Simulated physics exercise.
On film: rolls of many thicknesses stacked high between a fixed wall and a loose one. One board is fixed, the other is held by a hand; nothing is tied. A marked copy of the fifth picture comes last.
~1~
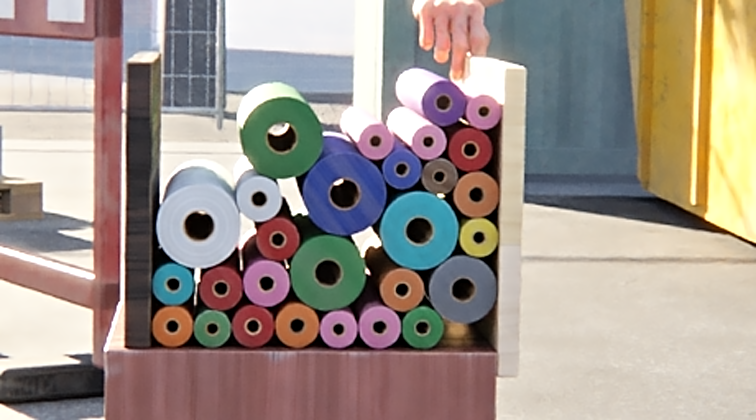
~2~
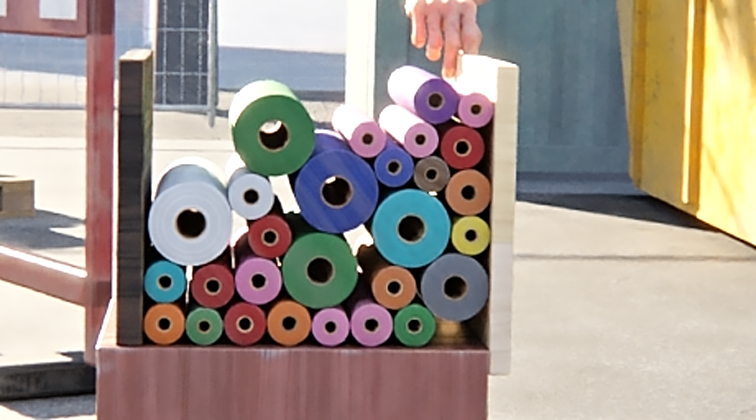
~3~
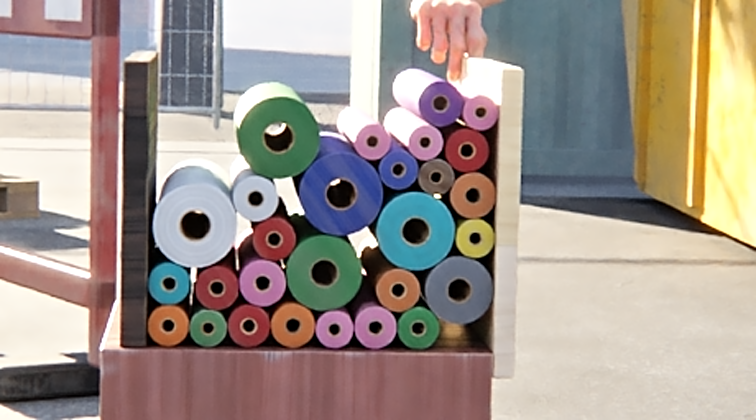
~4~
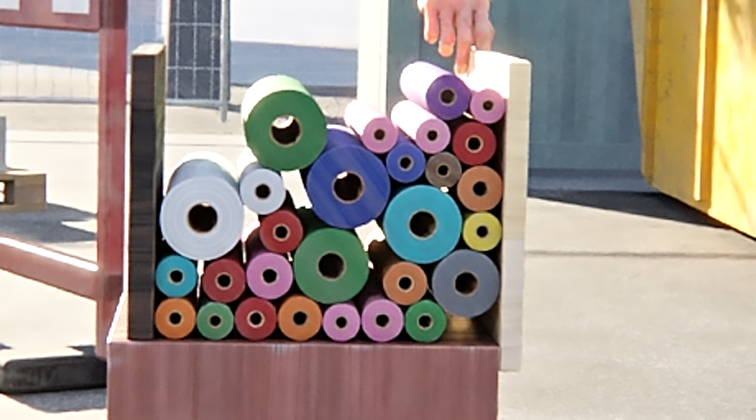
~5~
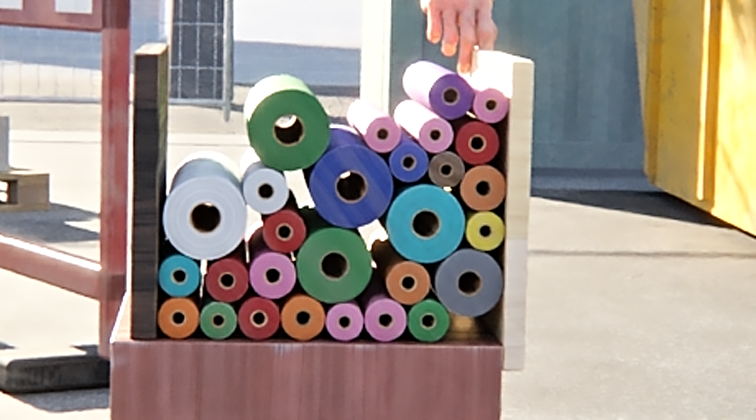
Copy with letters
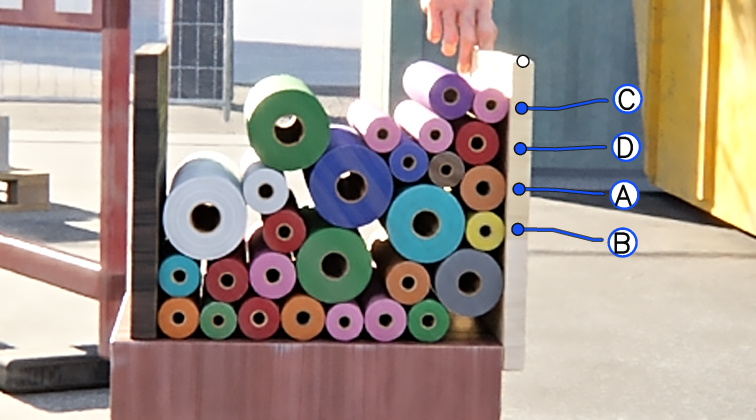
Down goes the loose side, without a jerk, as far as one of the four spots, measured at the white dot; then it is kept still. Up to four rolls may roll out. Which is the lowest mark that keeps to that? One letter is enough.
Lower it to B and no more.
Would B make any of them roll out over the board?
Yes.
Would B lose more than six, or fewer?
At B, fewer than six.
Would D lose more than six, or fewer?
At D, fewer than six.
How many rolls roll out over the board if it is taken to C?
It comes to none.
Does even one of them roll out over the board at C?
At C: No.
On the marked copy, A at (519, 189); B at (518, 229); C at (522, 108); D at (520, 149); the white dot at (523, 61).
Following B. Soon after the start, top of the board (509, 138).
Later, top of the board (506, 225).
In the end, top of the board (506, 228), four out over the board.
As for the rest, A one out over the board; C none out over the board; D one out over the board.
